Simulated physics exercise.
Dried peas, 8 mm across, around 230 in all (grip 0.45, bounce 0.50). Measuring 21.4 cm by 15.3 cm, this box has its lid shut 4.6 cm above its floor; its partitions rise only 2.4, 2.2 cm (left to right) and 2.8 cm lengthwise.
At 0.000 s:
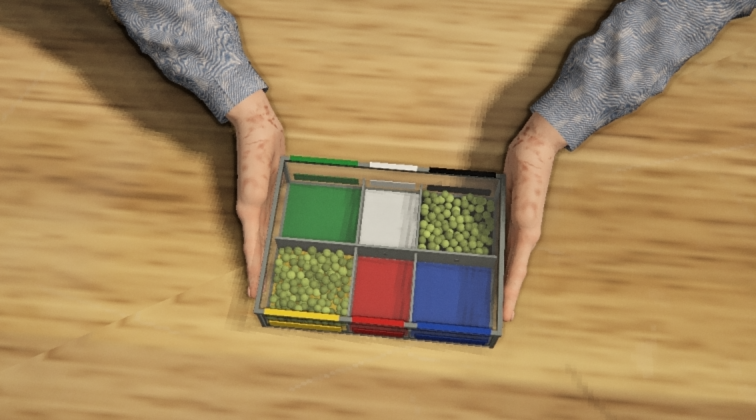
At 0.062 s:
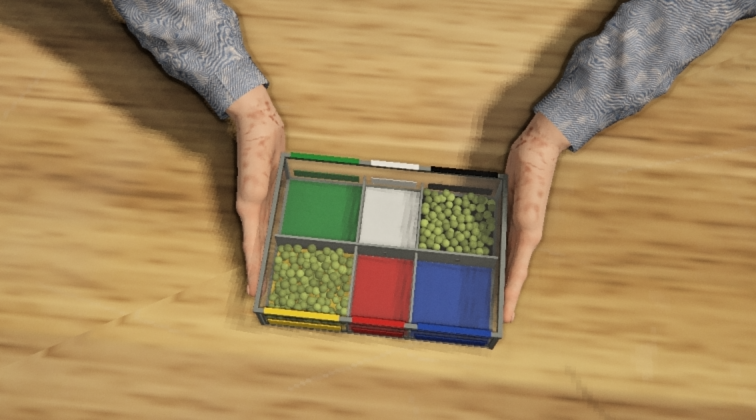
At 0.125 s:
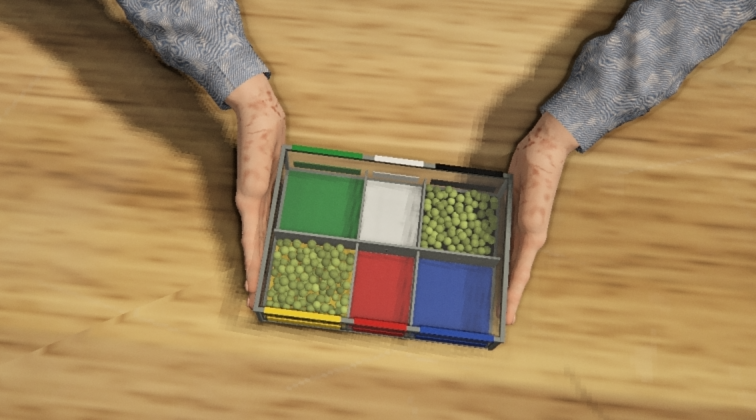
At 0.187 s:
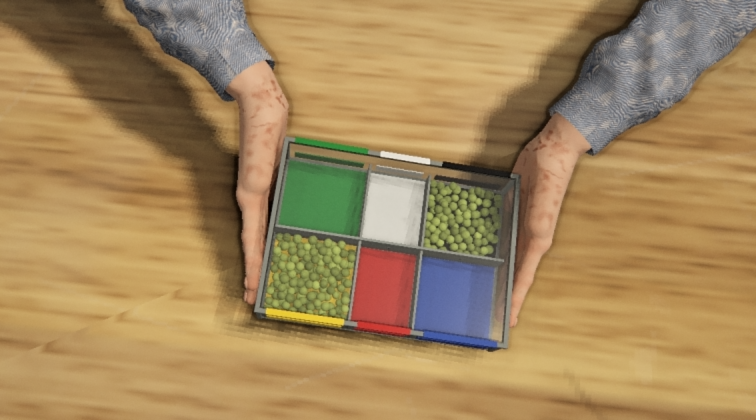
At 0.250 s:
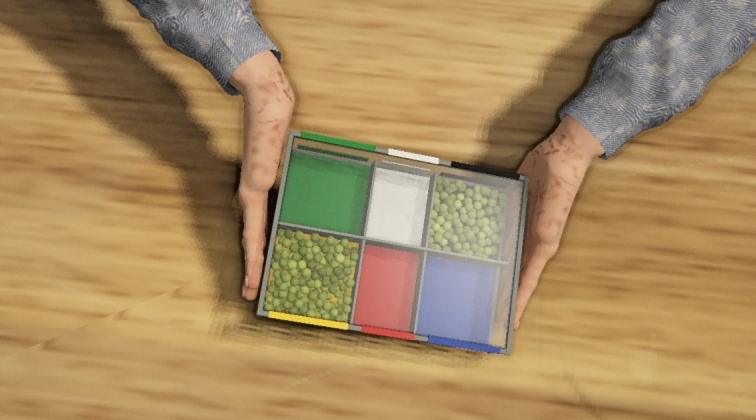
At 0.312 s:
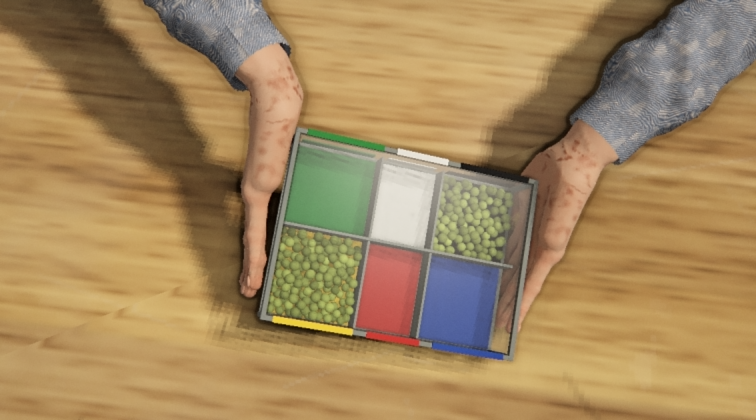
Two hands gripping a clear-lidded divided box of green peas on a wooden table, tilting it gradually toward the right front corner.
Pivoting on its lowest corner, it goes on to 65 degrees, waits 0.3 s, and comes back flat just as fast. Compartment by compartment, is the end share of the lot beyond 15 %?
Red compartment: Not beyond; blue compartment: Not beyond; green compartment: Not beyond; yellow compartment: Beyond; white compartment: Not beyond; black compartment: Beyond.
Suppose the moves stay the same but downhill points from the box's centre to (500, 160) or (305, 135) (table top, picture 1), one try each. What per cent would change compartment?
First try: About 10 percent; second try: About 10 percent.
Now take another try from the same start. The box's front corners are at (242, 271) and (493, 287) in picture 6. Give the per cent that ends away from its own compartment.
My guess is close to 10 per cent.
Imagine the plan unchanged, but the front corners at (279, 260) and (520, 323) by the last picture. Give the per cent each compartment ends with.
Result - red: 0 %; blue: 0 %; green: 0 %; yellow: 45 %; white: 0 %; black: 50 %.
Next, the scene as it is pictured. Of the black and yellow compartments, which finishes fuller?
That would be the yellow compartment.
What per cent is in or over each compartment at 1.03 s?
Red = 5, blue = 5, green = 0, yellow = 50, white = 0, black = 40 (per cent).
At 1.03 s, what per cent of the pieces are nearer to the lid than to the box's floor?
10 %.
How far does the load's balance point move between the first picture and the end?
It shifts some 2.5 cm.
After 1.03 s, tilt 65 degrees; red 5 %, blue 5 %, yellow 50 %, black 40 %.
After 1.51 s, tilt 32 degrees; red 10 %, blue 5 %, yellow 50 %, black 40 %.
After 2.05 s, tilt 0 degrees; red 10 %, blue 5 %, yellow 50 %, black 40 %.
By 2.5 s all is still; red 10 %, blue 5 %, green 0 %, yellow 50 %, white 0 %, black 40 %.
